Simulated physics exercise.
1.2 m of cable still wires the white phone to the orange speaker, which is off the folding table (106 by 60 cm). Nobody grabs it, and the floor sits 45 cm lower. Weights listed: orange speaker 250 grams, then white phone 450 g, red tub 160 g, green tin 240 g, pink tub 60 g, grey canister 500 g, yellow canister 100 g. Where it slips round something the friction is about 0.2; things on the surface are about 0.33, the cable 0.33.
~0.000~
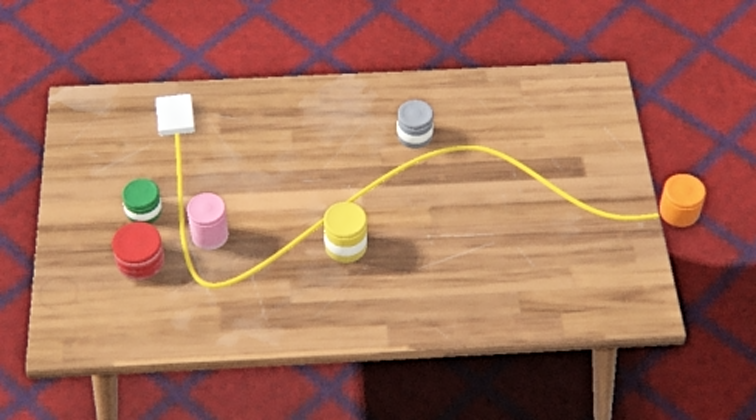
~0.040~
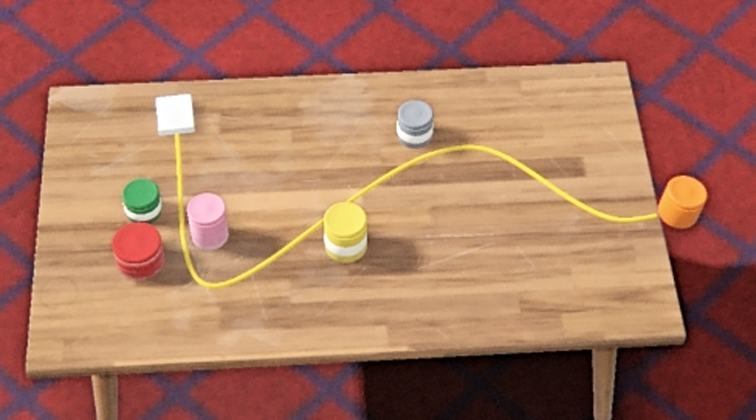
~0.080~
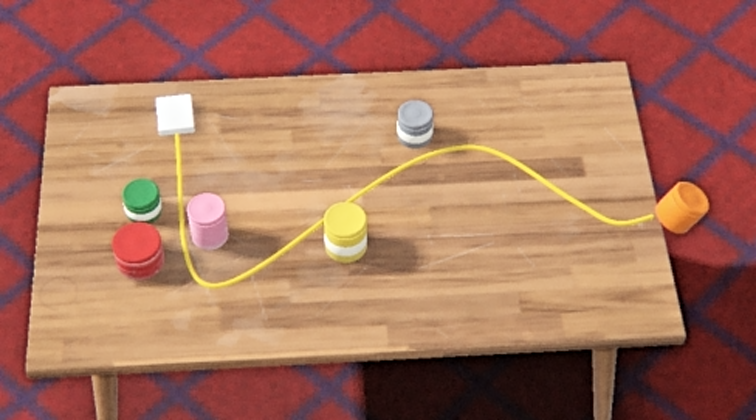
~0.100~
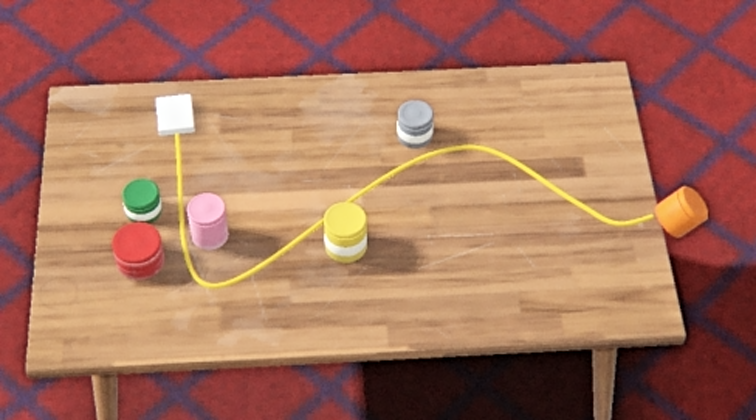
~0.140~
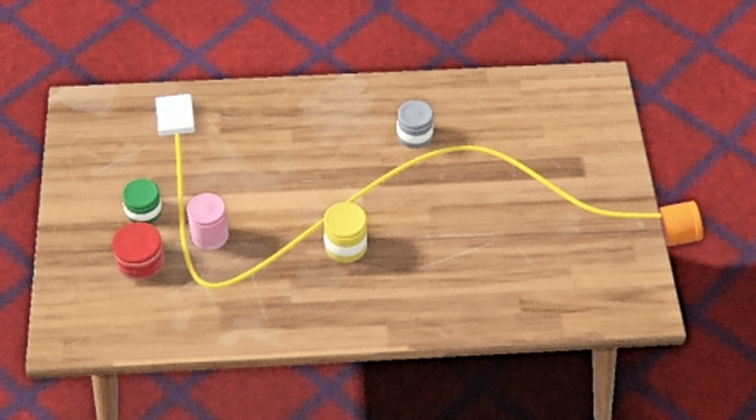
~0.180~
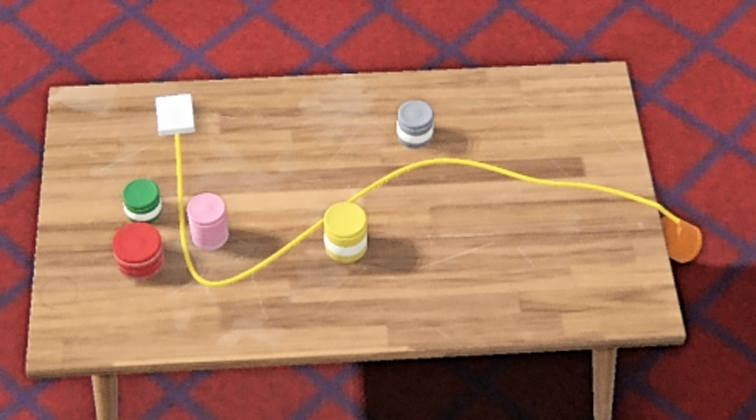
An orange speaker at the right edge of a wooden table tilts, turns onto its side and slips lower past the edge, drawing the yellow cable straighter, while the red, pink, green, yellow and grey containers and white phone stay still.
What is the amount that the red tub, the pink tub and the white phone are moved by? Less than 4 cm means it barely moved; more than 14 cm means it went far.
In the end the red tub barely moves, the pink tub goes far, the white phone barely moves.
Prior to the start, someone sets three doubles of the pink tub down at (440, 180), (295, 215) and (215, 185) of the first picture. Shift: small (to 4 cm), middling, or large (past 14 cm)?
Result, in order: Major / major / major.
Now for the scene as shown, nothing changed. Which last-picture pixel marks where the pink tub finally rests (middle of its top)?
Last view, top position: About (361, 80).
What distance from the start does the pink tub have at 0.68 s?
Approx. shift - pink tub 40 cm.
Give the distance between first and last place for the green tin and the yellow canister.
Final places, approx.: Green tin 0 cm off, yellow canister 0 cm off.
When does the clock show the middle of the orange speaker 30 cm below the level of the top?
0.32 s.
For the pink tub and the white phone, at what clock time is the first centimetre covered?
Pink tub 0.30 s, white phone not at all.
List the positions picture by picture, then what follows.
In the first frame, red tub (136, 241); pink tub (206, 208); white phone (175, 112); cable runs through (594, 211) (468, 148) (234, 281) (180, 191).
In the second frame, orange speaker (686, 191); cable runs through (593, 211) (180, 192).
In the third frame, orange speaker (683, 208); cable runs through (592, 212) (180, 192).
In the fourth frame, orange speaker (682, 212); cable runs through (592, 212) (180, 192).
In the fifth frame, orange speaker (681, 224); cable runs through (595, 211) (180, 192).
In the sixth frame, red tub (136, 241); pink tub (206, 208); white phone (175, 112); cable runs through (622, 194) (477, 165) (236, 279) (180, 192).
By 0.4 s, the cable's tail end at (180, 135); pink tub on its side, 22 cm off its start, orange speaker over the edge.
By 0.7 s, the cable's tail end at (181, 135); pink tub on its side, 38 cm off its start, orange speaker over the edge.
By 0.9 s, the cable's tail end at (181, 135); pink tub on its side, 42 cm off its start at (364, 78), orange speaker over the edge.
By 1.2 s, the cable's tail end at (181, 135); pink tub on its side, 42 cm off its start, orange speaker over the edge.
By 2.4 s, the cable's tail end at (181, 135); pink tub on its side, 41 cm off its start at (361, 80), white phone 0 cm off its start at (177, 112), red tub 0 cm off its start at (136, 241), orange speaker over the edge.
